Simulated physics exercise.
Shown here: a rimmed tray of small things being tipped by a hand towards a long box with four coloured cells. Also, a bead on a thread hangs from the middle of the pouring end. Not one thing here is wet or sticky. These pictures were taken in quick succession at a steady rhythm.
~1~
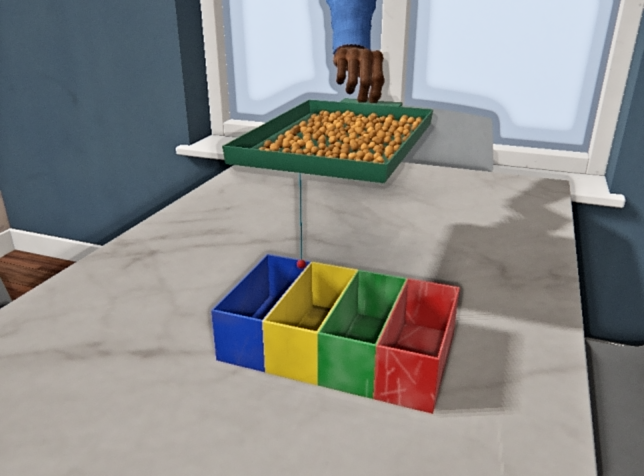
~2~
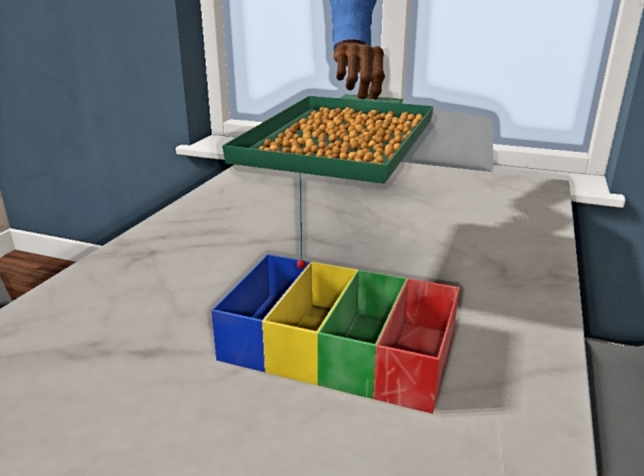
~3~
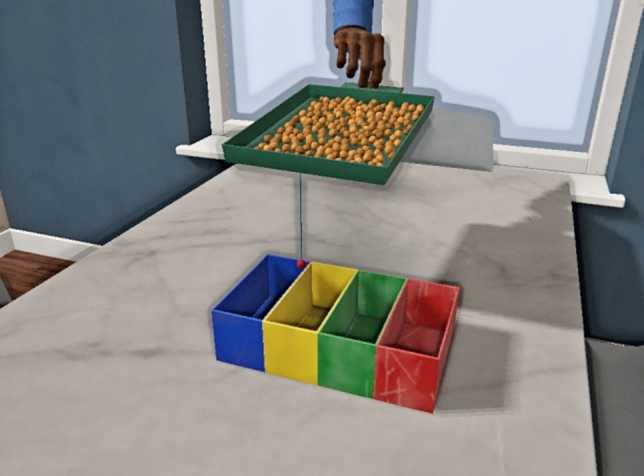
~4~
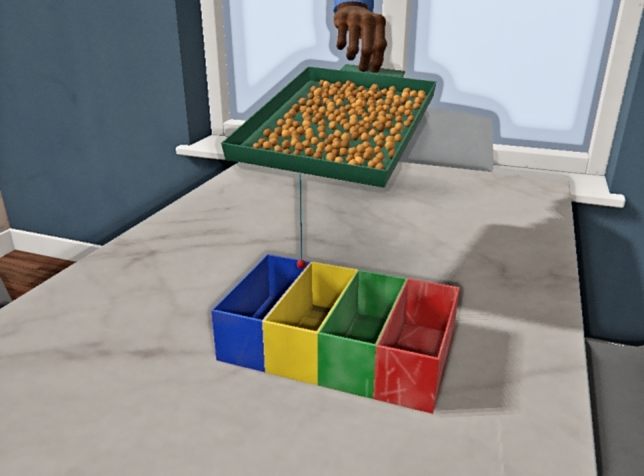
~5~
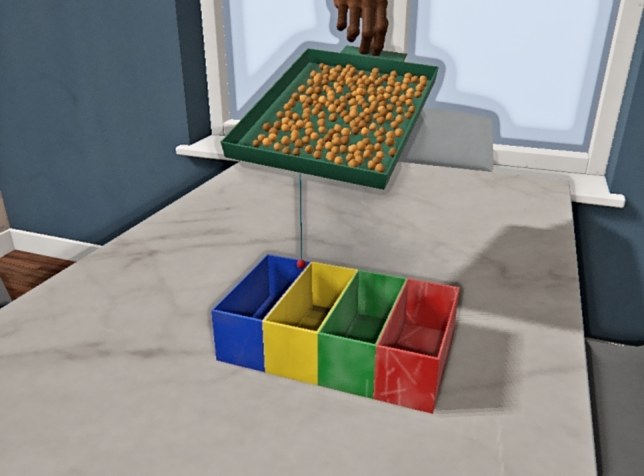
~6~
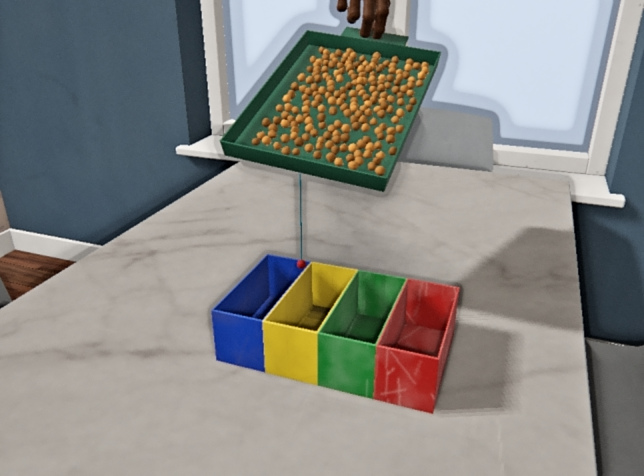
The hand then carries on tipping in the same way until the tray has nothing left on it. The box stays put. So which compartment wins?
The green one wins.
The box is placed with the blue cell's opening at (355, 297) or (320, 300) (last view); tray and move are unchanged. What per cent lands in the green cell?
First placement: 0 per cent; second placement: 0 per cent.
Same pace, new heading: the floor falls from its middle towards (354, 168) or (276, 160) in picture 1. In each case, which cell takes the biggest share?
Try 1 - the cell in green. Try 2 - the blue cell.
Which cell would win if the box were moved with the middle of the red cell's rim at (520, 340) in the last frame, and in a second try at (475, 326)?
The blue cell, and then the yellow cell.
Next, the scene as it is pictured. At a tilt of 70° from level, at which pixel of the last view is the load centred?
Roughly (345, 144).
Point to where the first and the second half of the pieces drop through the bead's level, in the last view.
Earlier portion about (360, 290); later portion about (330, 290).
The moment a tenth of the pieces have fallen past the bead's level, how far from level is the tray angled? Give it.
Near 80 degrees.
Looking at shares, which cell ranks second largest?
The yellow one.
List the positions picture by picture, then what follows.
Corners of the pouring end (225, 146) and (385, 163), level; middle of the load (353, 136), roasted chickpeas; bead on its thread (302, 264); blue cell (239, 336); yellow cell (291, 348); green cell (346, 361); red cell (405, 374), in the first frame.
Corners of the pouring end (225, 145) and (385, 164), level; middle of the load (353, 134), in the second frame.
Corners of the pouring end (224, 144) and (385, 166), tipped barely, lowest at the right corner; middle of the load (353, 128), in the third frame.
Corners of the pouring end (224, 142) and (385, 170), tipped a little, lowest at the right corner; middle of the load (354, 118), in the fourth frame.
Corners of the pouring end (223, 141) and (385, 173), tipped clearly, lowest at the right corner; middle of the load (354, 109), in the fifth frame.
Corners of the pouring end (222, 140) and (385, 176), tipped clearly, lowest at the right corner; middle of the load (354, 101); blue cell (239, 336); yellow cell (291, 348); green cell (346, 361); red cell (405, 374), in the sixth frame.
Just after the last frame, tray tipped steeply; almost all on the tray; just a few in the yellow cell; about a tenth falling or outside the box.
A moment on, tray tipped past a quarter turn; roughly two thirds on the tray; about a tenth in the green cell; about a tenth in the yellow cell; just a few in the red cell; just a few in the blue cell; about a tenth falling or outside the box.
Further on, tray tipped past a quarter turn; roughly half in the green cell; roughly a quarter in the yellow cell; about a tenth in the blue cell; just a few in the red cell; about a tenth falling or outside the box.
When it is over, tray tipped past a quarter turn; roughly half in the green cell; roughly a quarter in the yellow cell; about a tenth in the blue cell; just a few in the red cell; about a tenth outside the box.
